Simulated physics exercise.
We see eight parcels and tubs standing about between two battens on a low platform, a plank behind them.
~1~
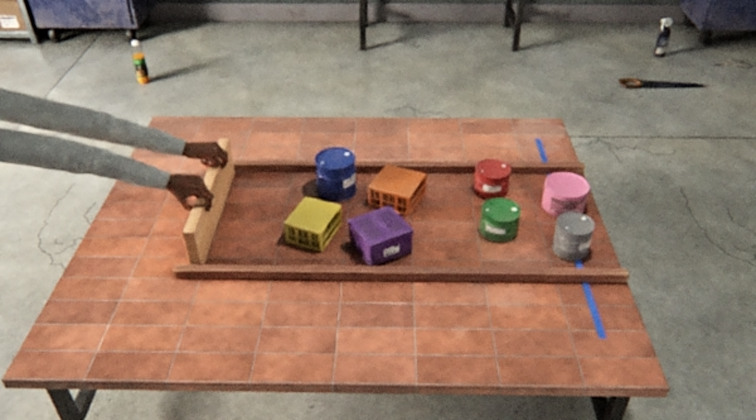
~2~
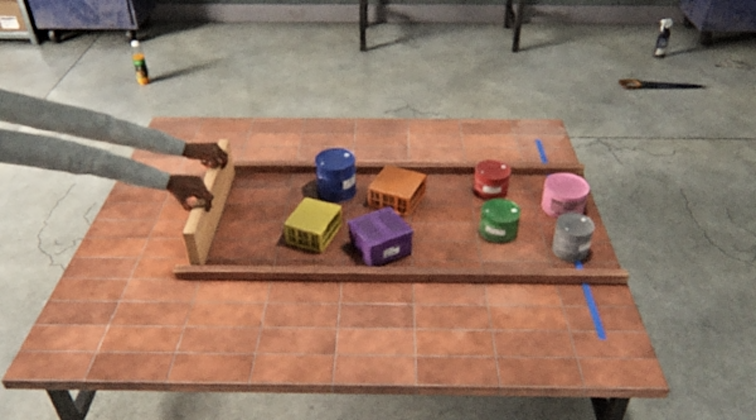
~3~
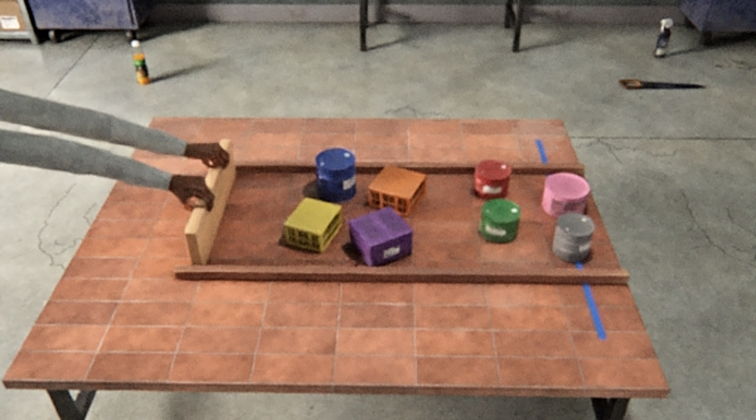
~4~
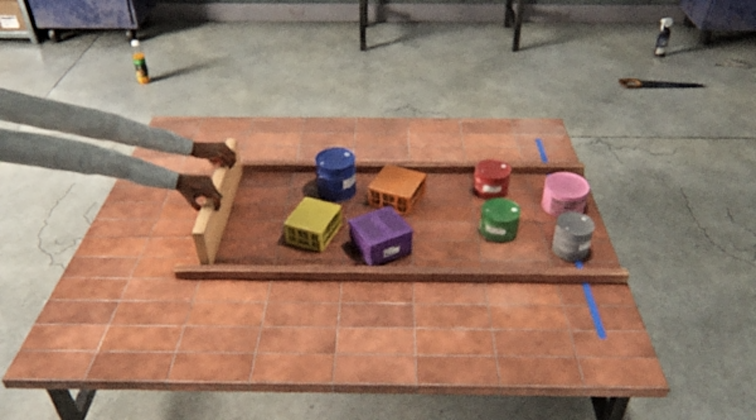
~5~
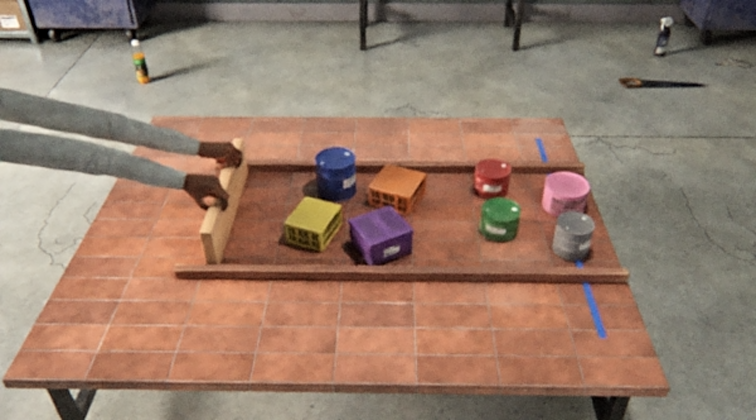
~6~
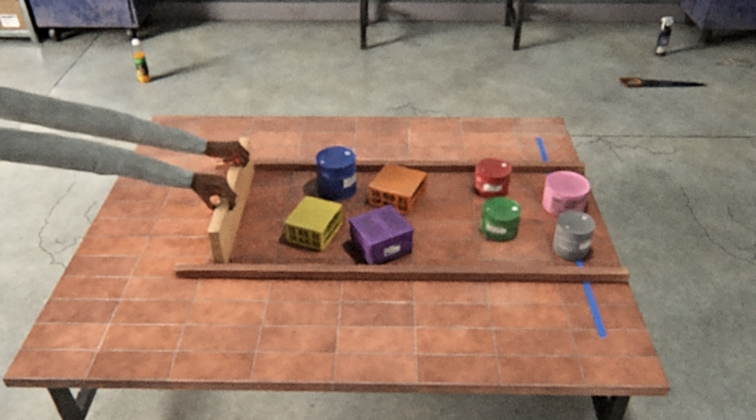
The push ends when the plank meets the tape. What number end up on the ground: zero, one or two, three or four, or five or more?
Here the number that fall off is five or more.
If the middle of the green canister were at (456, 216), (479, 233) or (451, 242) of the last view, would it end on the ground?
In turn it is lost; drops off; is lost.
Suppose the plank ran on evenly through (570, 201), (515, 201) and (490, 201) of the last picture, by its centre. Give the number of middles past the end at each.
Past the end: 6, 2 and 0.
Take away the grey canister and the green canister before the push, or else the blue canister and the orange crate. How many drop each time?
Fallen: 4, and 4 in the other try.
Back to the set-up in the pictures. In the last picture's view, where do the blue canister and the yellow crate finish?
First (576, 169), then (591, 222).
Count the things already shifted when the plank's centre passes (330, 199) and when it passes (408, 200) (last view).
First 3, then 4.
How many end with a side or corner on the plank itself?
In contact: 2.
Soon after, none off yet; pink pail at rest near (566, 195); grey canister at rest near (573, 235); red canister at rest near (493, 179).
Then, none off yet; pink pail at rest near (566, 195); grey canister at rest near (573, 235); red canister moved a little near (497, 177).
Further on, none off yet; pink pail moved about its own width near (601, 192); grey canister moved about its own width near (619, 236); red canister moved well along near (568, 172).
At rest, the number that fall off is five or more; fallen, purple tote, orange crate, green canister, red canister, grey canister and pink pail.
